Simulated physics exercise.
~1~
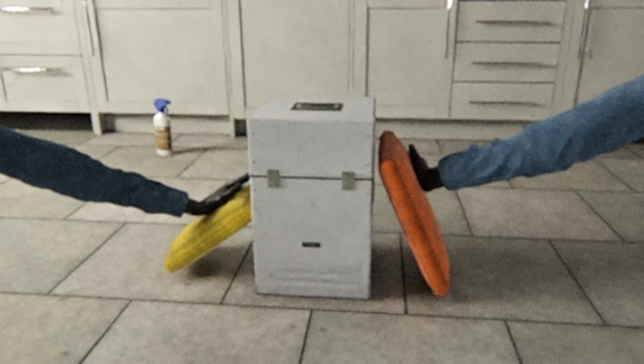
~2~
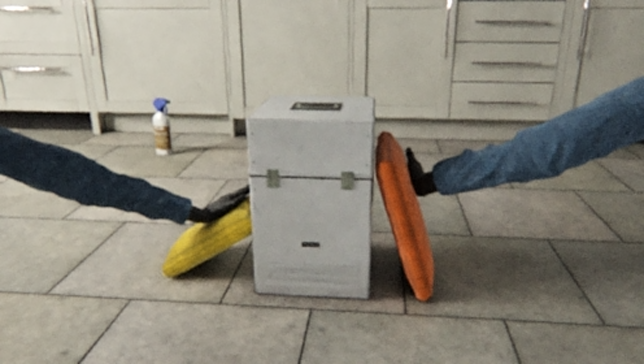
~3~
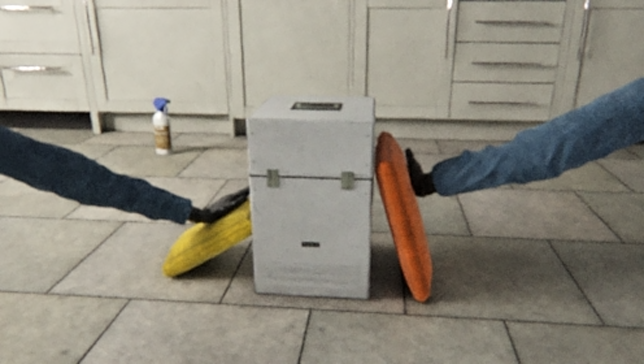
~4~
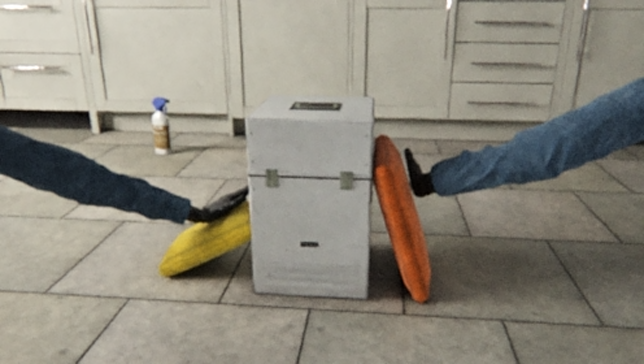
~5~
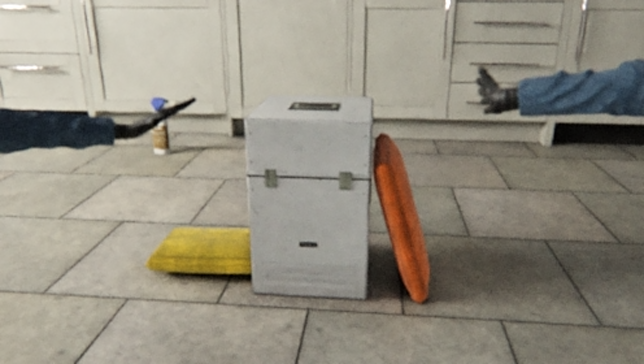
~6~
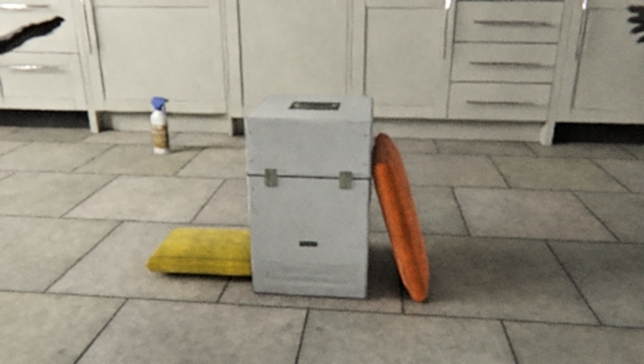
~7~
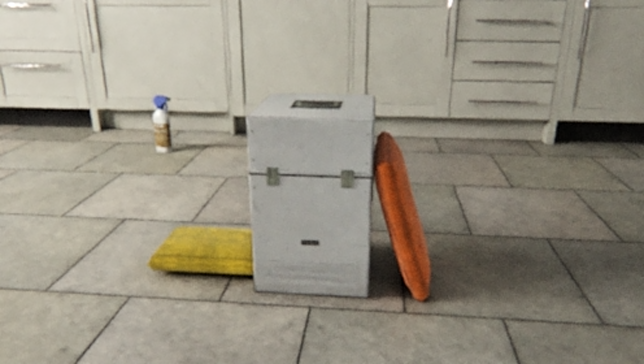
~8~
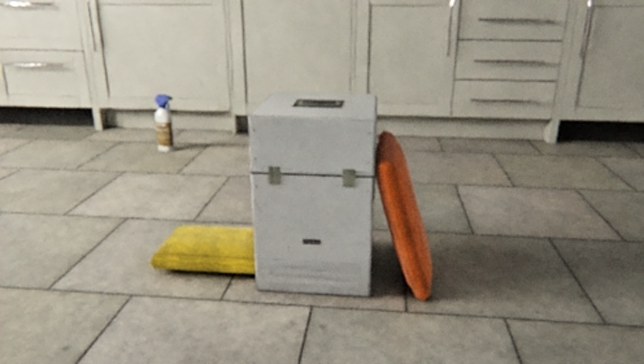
The video shows two hands holding a yellow soft bag and an orange pillow against the left and right sides of a white chest on a tiled floor. The hands let go and withdraw, the bag slips down flat, and the pillow stays leaning.
